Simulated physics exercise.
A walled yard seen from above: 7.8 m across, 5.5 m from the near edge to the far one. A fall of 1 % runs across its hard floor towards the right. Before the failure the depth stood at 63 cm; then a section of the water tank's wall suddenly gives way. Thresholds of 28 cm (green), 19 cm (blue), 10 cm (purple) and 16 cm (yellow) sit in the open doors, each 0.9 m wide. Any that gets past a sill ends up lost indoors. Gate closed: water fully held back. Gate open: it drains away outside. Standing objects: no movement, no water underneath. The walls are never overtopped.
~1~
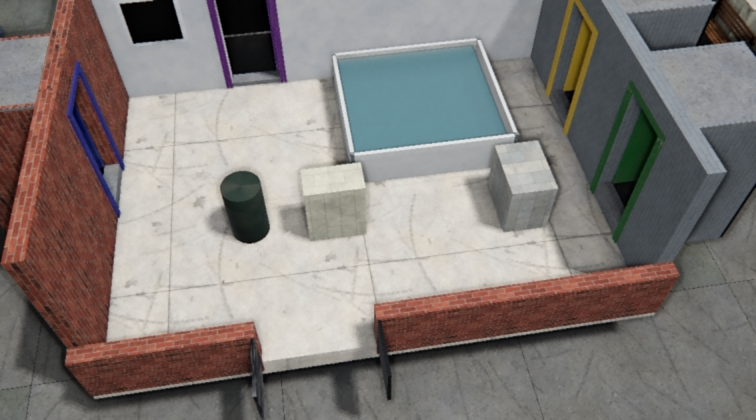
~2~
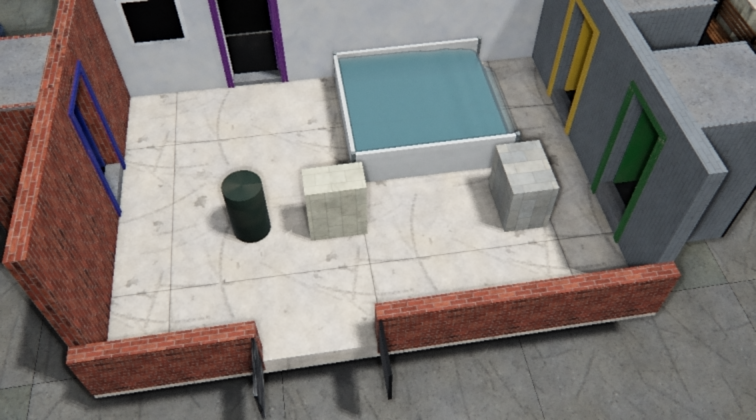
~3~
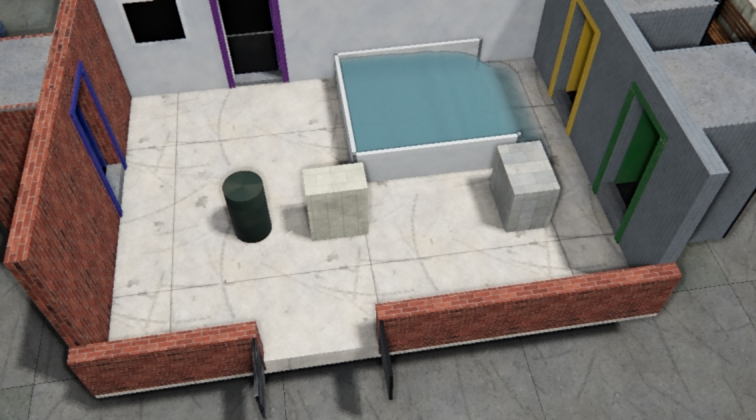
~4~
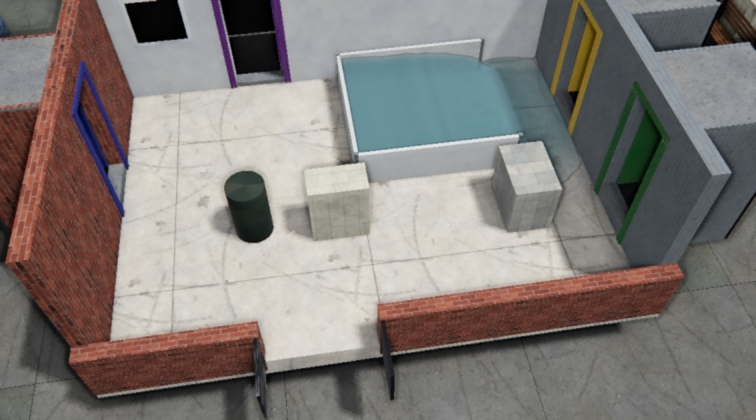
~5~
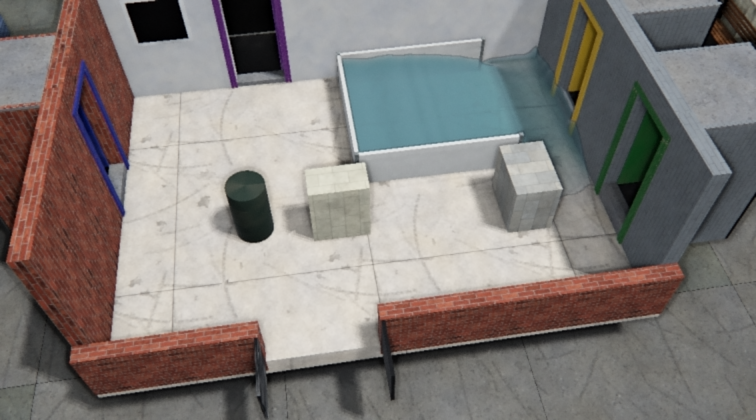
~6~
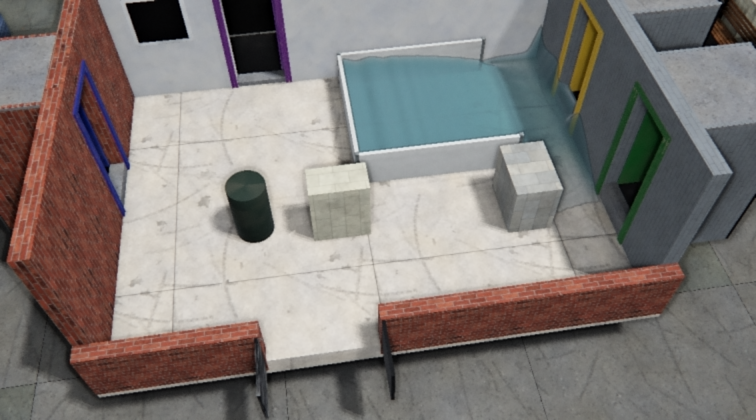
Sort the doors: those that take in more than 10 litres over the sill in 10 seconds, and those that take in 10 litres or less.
Sorted: The green door takes in 10 litres or less; the blue door takes in 10 litres or less; the purple door takes in 10 litres or less; the yellow door takes in more.
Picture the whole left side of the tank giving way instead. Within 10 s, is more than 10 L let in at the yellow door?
Against the limit, yellow does not exceed it.
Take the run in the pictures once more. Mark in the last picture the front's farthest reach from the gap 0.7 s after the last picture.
Location: Approx. (624, 275) in the last view.
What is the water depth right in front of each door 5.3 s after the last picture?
Centimetres: Green 17 / blue 3 / purple 2 / yellow 16.
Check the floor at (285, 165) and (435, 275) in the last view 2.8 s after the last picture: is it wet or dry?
Untouched, soaked.
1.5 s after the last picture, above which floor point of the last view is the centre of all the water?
Its balance point lies near (478, 125).
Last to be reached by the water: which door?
The blue door.
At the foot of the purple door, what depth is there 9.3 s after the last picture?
Depth: ~ 2.0 cm.
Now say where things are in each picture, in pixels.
The first frame shows the water tank at (420, 96) is whole and still, 63 cm deep.
In the second frame, the front is at a hidden place, 1.3 m from the gap at (492, 103); 0.6 m2 of floor is under water; 63 cm left at the back of the water tank.
In the third frame, water pours out at (493, 106) and has run 1.5 m, to a hidden place; typically 12 cm deep outside, 63 cm at the water tank's back.
In the fourth frame, the front is at a hidden place, 1.8 m from the gap at (495, 107); 3.4 m2 of floor is under water; 63 cm left at the back of the water tank.
In the fifth frame, the front is at (588, 179), 2.1 m from the gap at (495, 107); 3.8 m2 of floor is under water; 63 cm left at the back of the water tank.
In the sixth frame, water pours out at (496, 107) and has run 2.4 m, to (596, 195); typically 17 cm deep outside, 59 cm at the water tank's back.
Then, 0.7 s after the last picture water covers 15 % of the floor and is deepest (54 cm) near (539, 85); green door 12 cm at the sill, 0 L in, blue door not reached, purple door not reached, yellow door 51 cm at the sill, 180 L in.
Then, 1.5 s after the last picture water covers 20 % of the floor and is deepest (51 cm) near (528, 61); green door 16 cm at the sill, 0 L in, blue door not reached, purple door not reached, yellow door 47 cm at the sill, 401 L in.
Then, 2.8 s after the last picture water covers 40 % of the floor and is deepest (42 cm) near (619, 265); green door 18 cm at the sill, 0 L in, blue door not reached, purple door 4 cm at the sill, 0 L in, yellow door 30 cm at the sill, 601 L in.
Then, 5.3 s after the last picture water covers 80 % of the floor and is deepest (20 cm) near (633, 295); green door 17 cm at the sill, 0 L in, blue door 3 cm at the sill, 0 L in, purple door 2 cm at the sill, 0 L in, yellow door 16 cm at the sill, 658 L in.
Then, 9.3 s after the last picture water covers 95 % of the floor and is deepest (18 cm) near (617, 286); green door 13 cm at the sill, 0 L in, blue door 5 cm at the sill, 0 L in, purple door 2 cm at the sill, 0 L in, yellow door 14 cm at the sill, 683 L in.
